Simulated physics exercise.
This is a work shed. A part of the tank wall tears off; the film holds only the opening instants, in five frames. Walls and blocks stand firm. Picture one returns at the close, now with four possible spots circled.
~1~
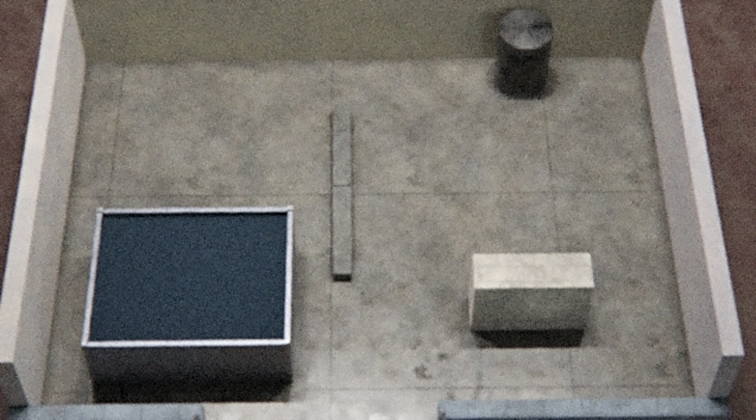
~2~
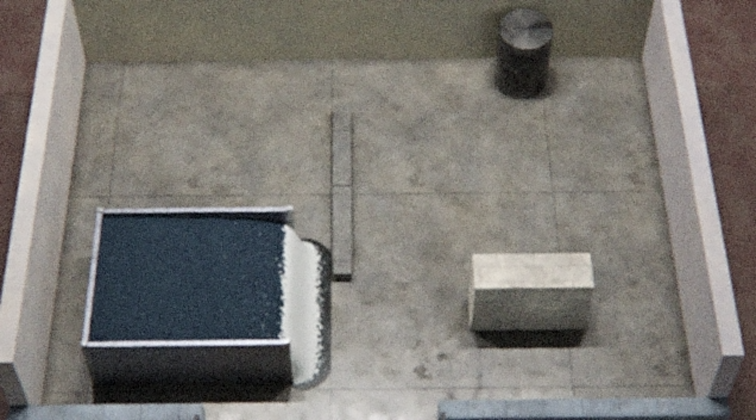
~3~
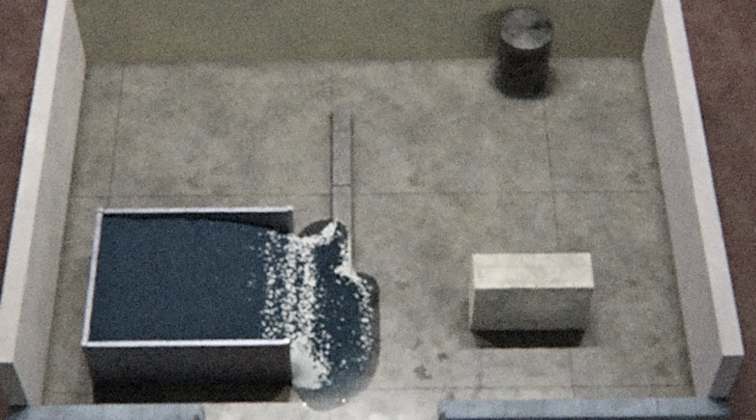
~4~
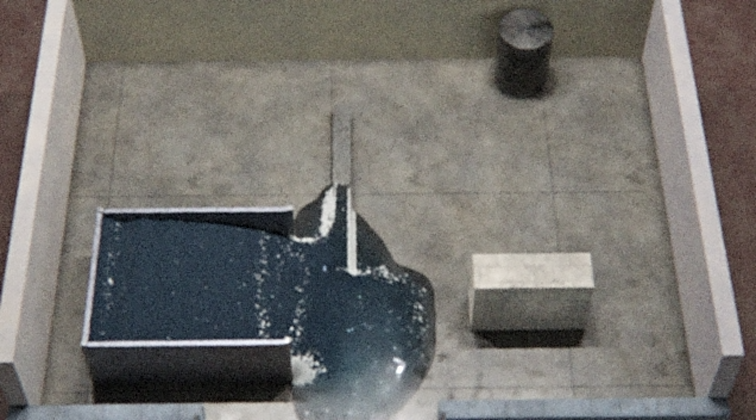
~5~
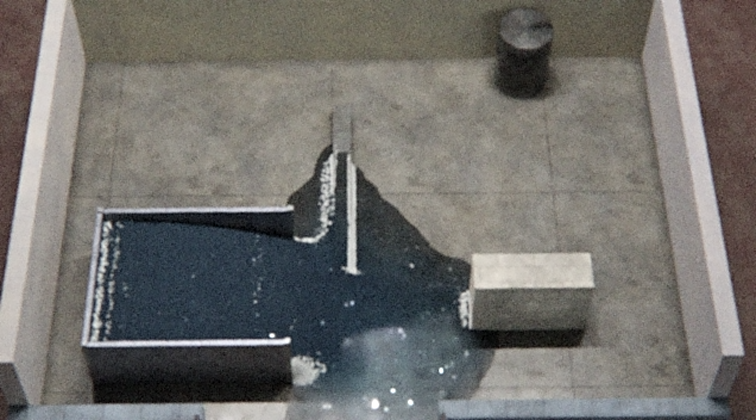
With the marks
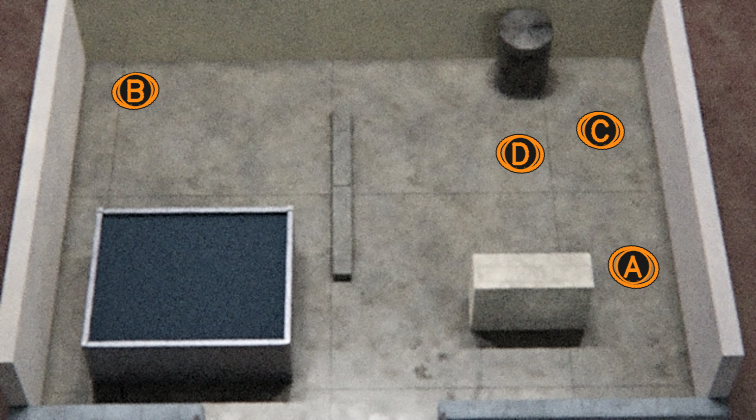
Dark blue water pours from the open right side of a pale-rimmed tank at the lower left of a work shed, seen from a high, steady camera. A low grey strip stands mid-floor, a pale block to the right and a dark cylinder at the back. Foaming white at first, the water spreads right, runs up around the strip and reaches the block.
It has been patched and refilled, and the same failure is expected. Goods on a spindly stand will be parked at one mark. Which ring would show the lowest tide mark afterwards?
Use ring B.
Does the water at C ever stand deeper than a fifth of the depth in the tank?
Yes, it does.
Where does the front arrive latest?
That would be B.
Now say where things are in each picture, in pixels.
In the first picture, tank full, its middle at (191, 278); open gate at (321, 408).
In the second picture, 2 % of the ground under water, visible out to (309, 243).
In the third picture, 6 % of the ground under water, visible out to (332, 224).
In the fourth picture, 11 % of the ground under water, visible out to (332, 188).
In the fifth picture, 19 % of the ground under water, visible out to (332, 150).
In orange, A at (633, 266); B at (135, 90); C at (600, 130); D at (520, 153).
If A is chosen, the water peaks at about 34 % of the depth that stood in the tank.
If B is chosen, the water peaks at about 16 % of the depth that stood in the tank.
If C is chosen, the water peaks at about 43 % of the depth that stood in the tank.
If D is chosen, the water peaks at about 30 % of the depth that stood in the tank.
